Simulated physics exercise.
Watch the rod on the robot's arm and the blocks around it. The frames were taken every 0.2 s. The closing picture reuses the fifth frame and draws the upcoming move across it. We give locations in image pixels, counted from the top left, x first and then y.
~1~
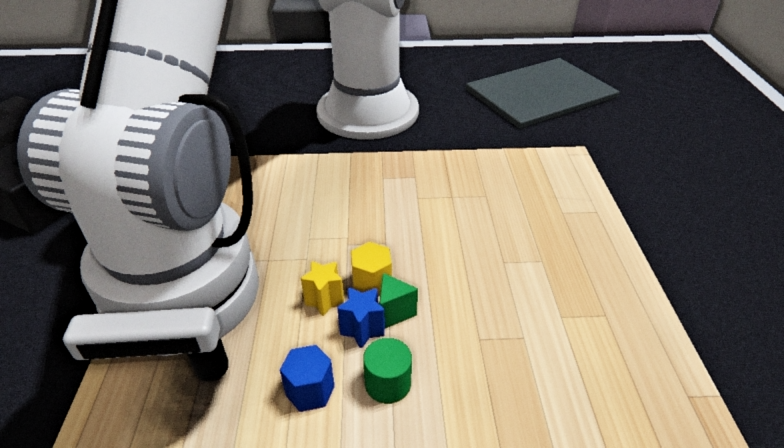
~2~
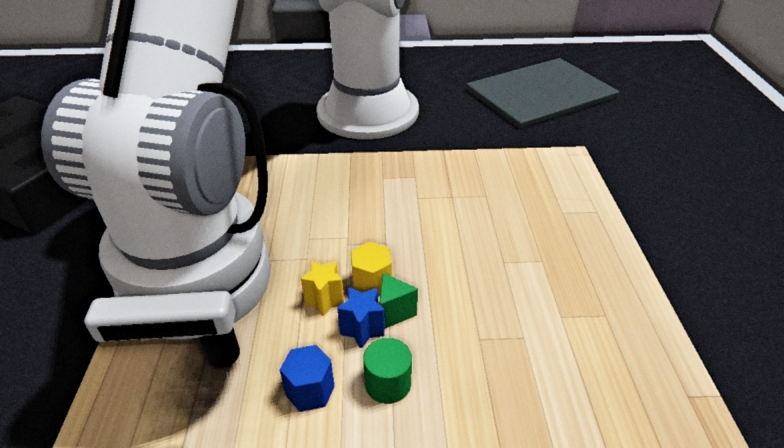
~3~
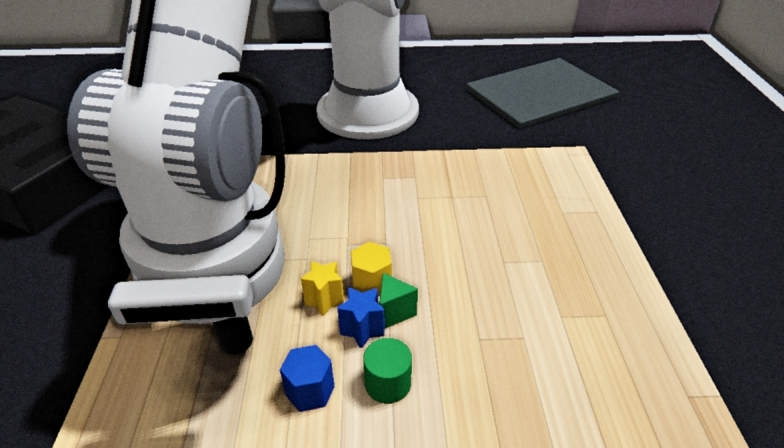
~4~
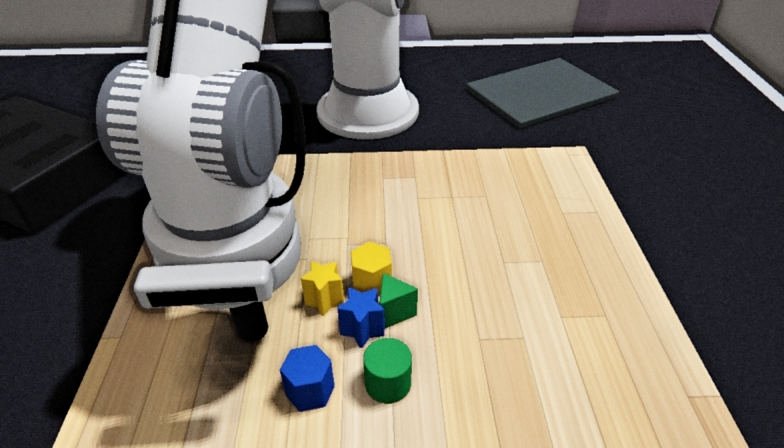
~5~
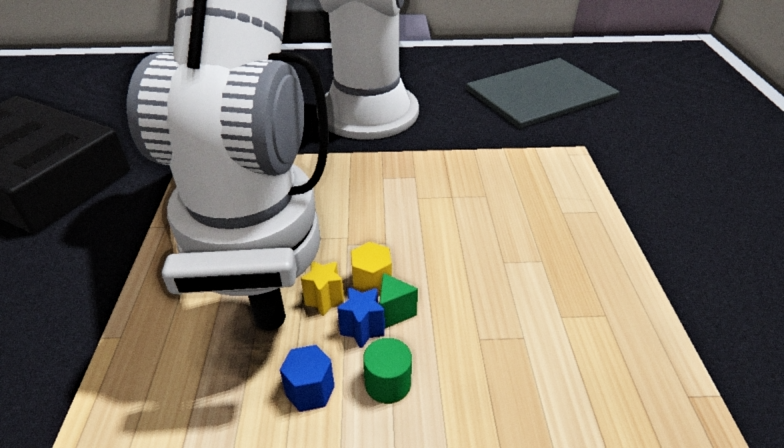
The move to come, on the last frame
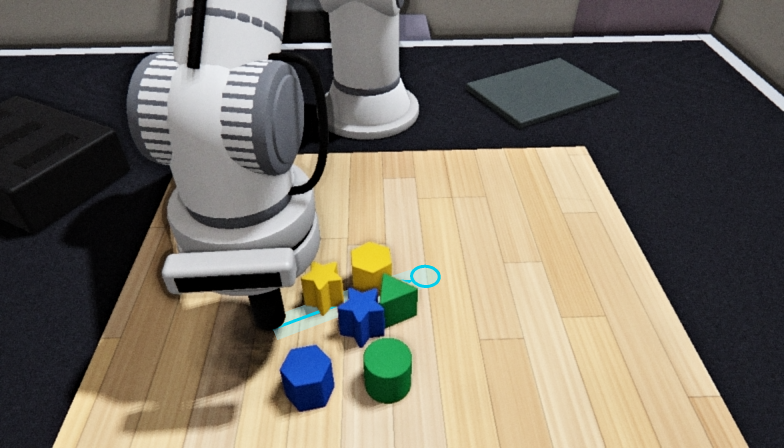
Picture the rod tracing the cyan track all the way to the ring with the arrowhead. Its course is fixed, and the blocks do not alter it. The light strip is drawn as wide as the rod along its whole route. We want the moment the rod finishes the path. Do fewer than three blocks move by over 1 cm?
Yes, I think so.
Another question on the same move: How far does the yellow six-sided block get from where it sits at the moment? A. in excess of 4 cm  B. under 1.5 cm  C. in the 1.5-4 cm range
Choice A: In excess of 4 cm.
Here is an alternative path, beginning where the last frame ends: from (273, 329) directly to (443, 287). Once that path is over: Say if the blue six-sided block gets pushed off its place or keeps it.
That block is going to be left alone.
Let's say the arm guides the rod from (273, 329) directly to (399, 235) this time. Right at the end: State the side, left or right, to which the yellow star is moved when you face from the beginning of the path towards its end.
Slides right.
Drawn move, straight from (273, 329) to (425, 276).
The first path, step by step. One third of the way, rod (326, 301); yellow star (340, 264); yellow six-sided block (374, 254).
Two thirds of the way, rod (377, 283); yellow star (378, 245), turned 35° anticlockwise; yellow six-sided block (410, 231).
At the end, rod (426, 268); yellow star (385, 241), turned 75° anticlockwise; blue star still; yellow six-sided block (414, 225), turned 30° clockwise; green triangular piece (398, 288), turned 25° clockwise.
